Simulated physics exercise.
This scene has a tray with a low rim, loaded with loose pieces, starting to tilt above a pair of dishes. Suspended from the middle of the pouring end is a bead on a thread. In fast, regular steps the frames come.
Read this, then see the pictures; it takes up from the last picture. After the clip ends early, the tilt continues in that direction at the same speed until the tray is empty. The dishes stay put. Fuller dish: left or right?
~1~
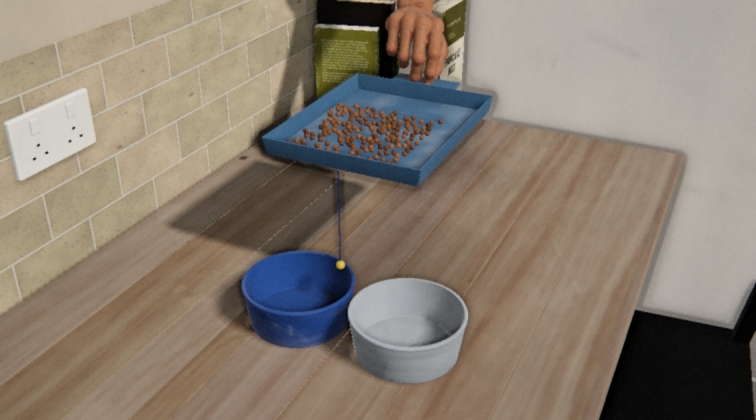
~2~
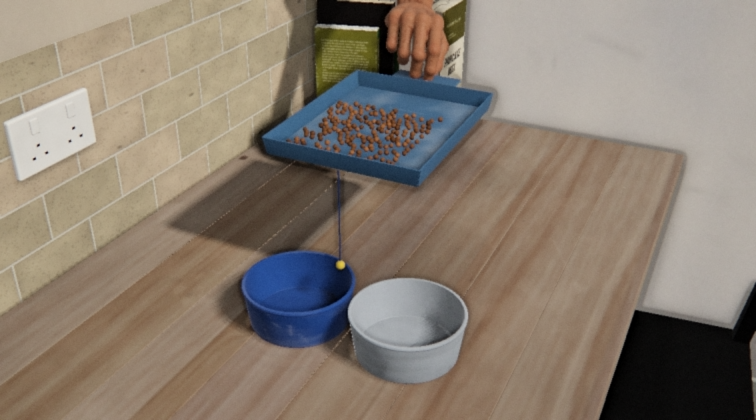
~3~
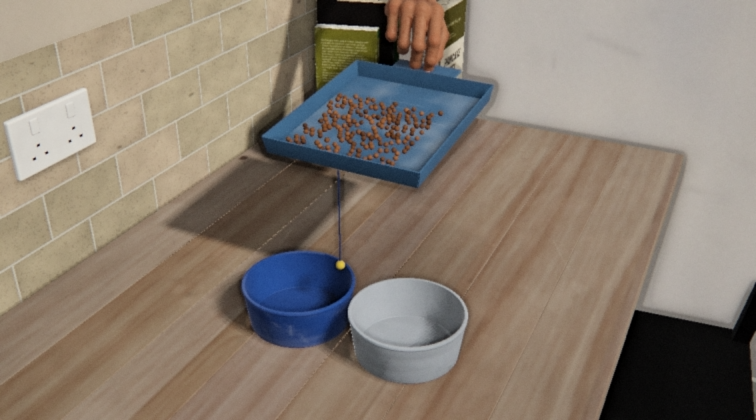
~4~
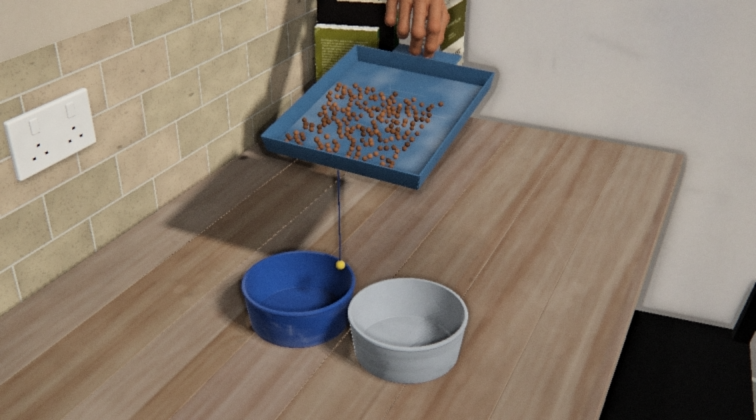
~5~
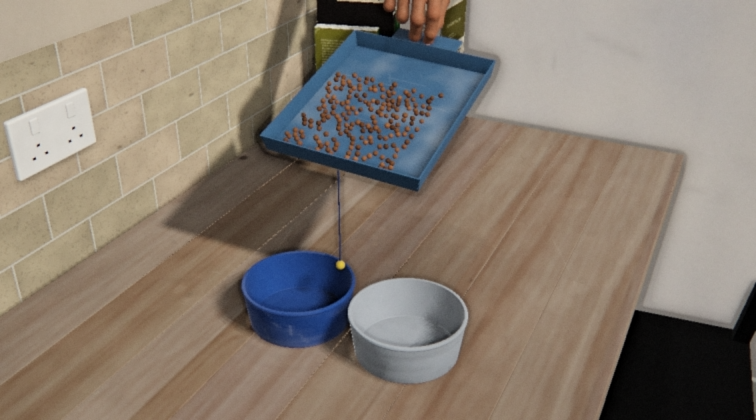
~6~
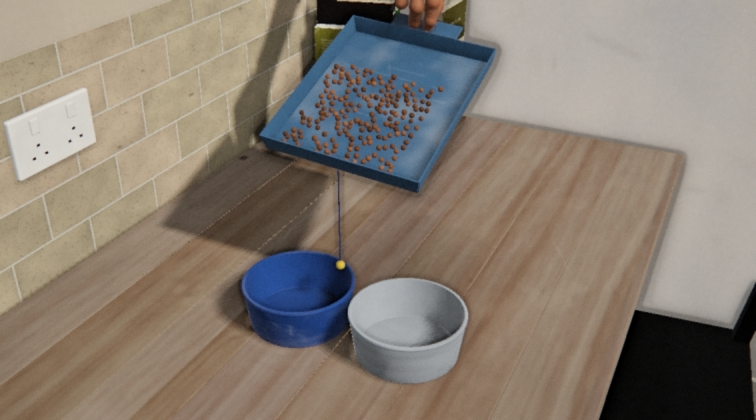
Right.
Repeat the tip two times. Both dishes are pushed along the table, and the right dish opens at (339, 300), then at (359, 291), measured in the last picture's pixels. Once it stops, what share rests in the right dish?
About 60 per cent first, then about 80 per cent.
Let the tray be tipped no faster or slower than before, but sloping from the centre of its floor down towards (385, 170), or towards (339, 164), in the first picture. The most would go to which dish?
So: The right-standing dish on the first go, the left-standing dish on the second.
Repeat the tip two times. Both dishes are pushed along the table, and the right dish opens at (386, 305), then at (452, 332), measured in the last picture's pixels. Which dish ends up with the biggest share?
The first time it's the right-side dish, the second time it's the left-side dish.
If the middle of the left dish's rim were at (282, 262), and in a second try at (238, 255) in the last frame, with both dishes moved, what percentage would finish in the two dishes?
You'd see around 70 per cent and then around 40 per cent.
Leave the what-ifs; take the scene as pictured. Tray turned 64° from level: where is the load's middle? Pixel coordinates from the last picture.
The load is centred near (362, 164).
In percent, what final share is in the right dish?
Result: Near 70 %.
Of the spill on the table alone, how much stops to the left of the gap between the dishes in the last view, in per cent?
Near 80 per cent.
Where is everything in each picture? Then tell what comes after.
The first picture shows corners of the pouring end at (267, 137) and (418, 168), level; middle of the load at (359, 137), cereal balls; left dish at (270, 325); right dish at (383, 360); bead on its thread at (340, 265).
The second picture shows corners of the pouring end at (267, 136) and (418, 169), level; middle of the load at (359, 135).
The third picture shows corners of the pouring end at (266, 136) and (418, 170), tipped barely, lowest at the right corner; middle of the load at (359, 132).
The fourth picture shows corners of the pouring end at (266, 135) and (418, 173), tipped a little, lowest at the right corner; middle of the load at (358, 127).
The fifth picture shows corners of the pouring end at (265, 134) and (417, 176), tipped clearly, lowest at the right corner; middle of the load at (358, 123).
The sixth picture shows corners of the pouring end at (264, 134) and (417, 179), tipped clearly, lowest at the right corner; middle of the load at (357, 121), most on the move; left dish at (270, 325); right dish at (383, 360).
Soon after the last picture, tray tipped steeply; nearly all on the tray; a stray few in the air.
A little later, tray tipped past a quarter turn; most on the tray; a small part in the right dish; a small part in the air.
Later still, tray tipped past a quarter turn; about two thirds in the right dish; about a quarter in the left dish; a small part outside both.
At rest, tray tipped past a quarter turn; about two thirds in the right dish; about a quarter in the left dish; a small part outside both.
